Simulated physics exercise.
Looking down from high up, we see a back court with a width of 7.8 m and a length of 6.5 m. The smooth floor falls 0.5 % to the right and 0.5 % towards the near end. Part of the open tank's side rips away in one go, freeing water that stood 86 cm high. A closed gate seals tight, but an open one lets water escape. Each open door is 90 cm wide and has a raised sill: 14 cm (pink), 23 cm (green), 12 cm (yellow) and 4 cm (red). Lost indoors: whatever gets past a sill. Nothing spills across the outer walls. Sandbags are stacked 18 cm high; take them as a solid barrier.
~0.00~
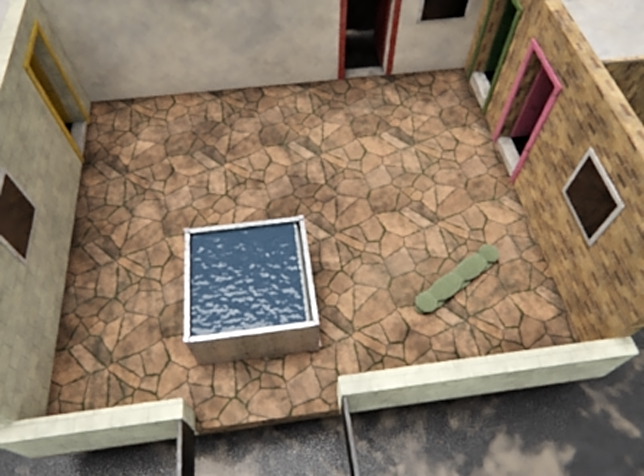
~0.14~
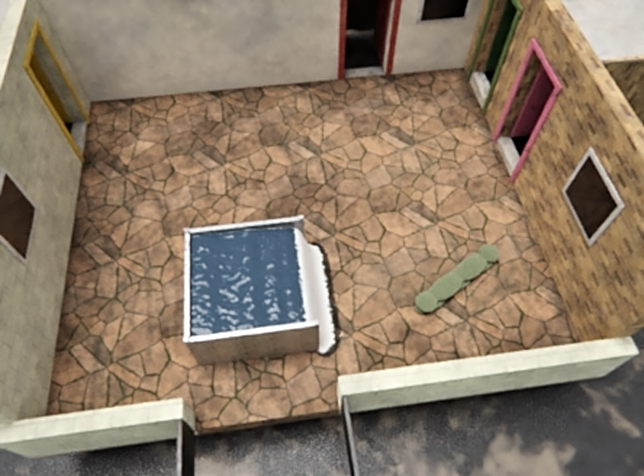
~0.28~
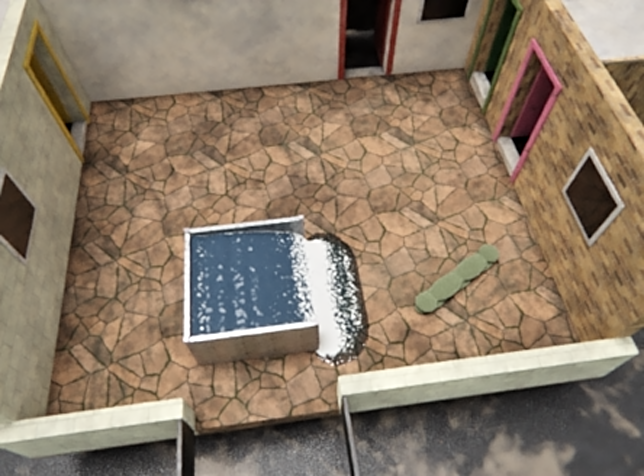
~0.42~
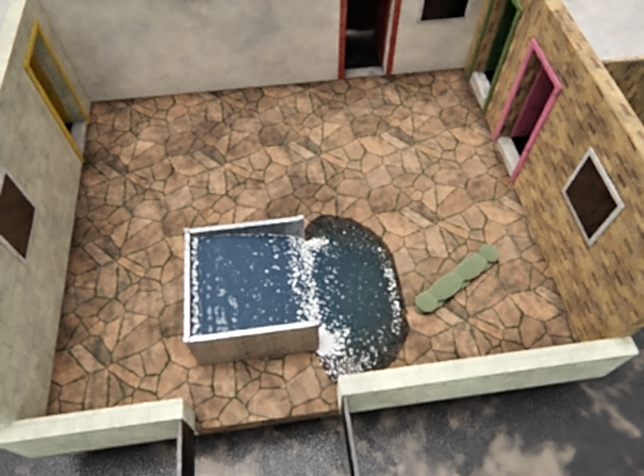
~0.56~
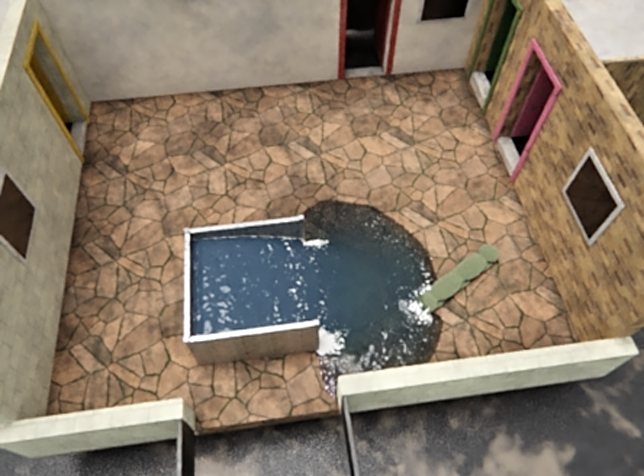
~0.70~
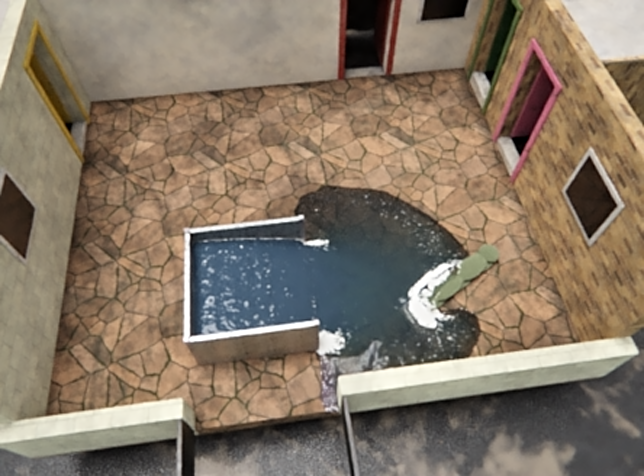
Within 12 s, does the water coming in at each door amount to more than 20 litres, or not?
In order: The pink door will let too much through. The green door will not let too much through. The yellow door will not let too much through. The red door will let too much through.
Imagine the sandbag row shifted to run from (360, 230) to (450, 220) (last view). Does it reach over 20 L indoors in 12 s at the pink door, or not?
Then, for the pink door, it's lower.
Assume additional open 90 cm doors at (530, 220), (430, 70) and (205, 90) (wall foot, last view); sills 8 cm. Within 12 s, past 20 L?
Door 1: Higher; door 2: Higher; door 3: Lower.
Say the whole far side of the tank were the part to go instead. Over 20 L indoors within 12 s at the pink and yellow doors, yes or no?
Door pink stays within, door yellow goes beyond.
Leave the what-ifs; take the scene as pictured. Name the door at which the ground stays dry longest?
Door: Yellow.
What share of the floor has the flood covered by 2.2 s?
I'd guess around 40 %.
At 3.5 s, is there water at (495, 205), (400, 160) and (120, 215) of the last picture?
In turn: Wet, under water, dry.
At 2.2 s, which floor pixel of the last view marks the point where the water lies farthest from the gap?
That would be close to (464, 72).
After 1.4 s water covers 30 % of the floor and is deepest (48 cm) near (585, 357); pink door not reached, green door not reached, yellow door not reached, red door not reached.
After 2.2 s water covers 40 % of the floor and is deepest (46 cm) near (544, 262); pink door 24 cm at the sill, 7 L in, green door 7 cm at the sill, 0 L in, yellow door not reached, red door not reached.
After 3.5 s water covers 40 % of the floor and is deepest (32 cm) near (466, 78); pink door 18 cm at the sill, 46 L in, green door 12 cm at the sill, 0 L in, yellow door not reached, red door 6 cm at the sill, 0 L in.
After 7.0 s water covers 75 % of the floor and is deepest (18 cm) near (90, 113); pink door 11 cm at the sill, 53 L in, green door 12 cm at the sill, 2 L in, yellow door 16 cm at the sill, 0 L in, red door 10 cm at the sill, 77 L in.
After 12.0 s water covers 95 % of the floor and is deepest (12 cm) near (165, 415); pink door 6 cm at the sill, 53 L in, green door 5 cm at the sill, 2 L in, yellow door 6 cm at the sill, 4 L in, red door 4 cm at the sill, 100 L in.
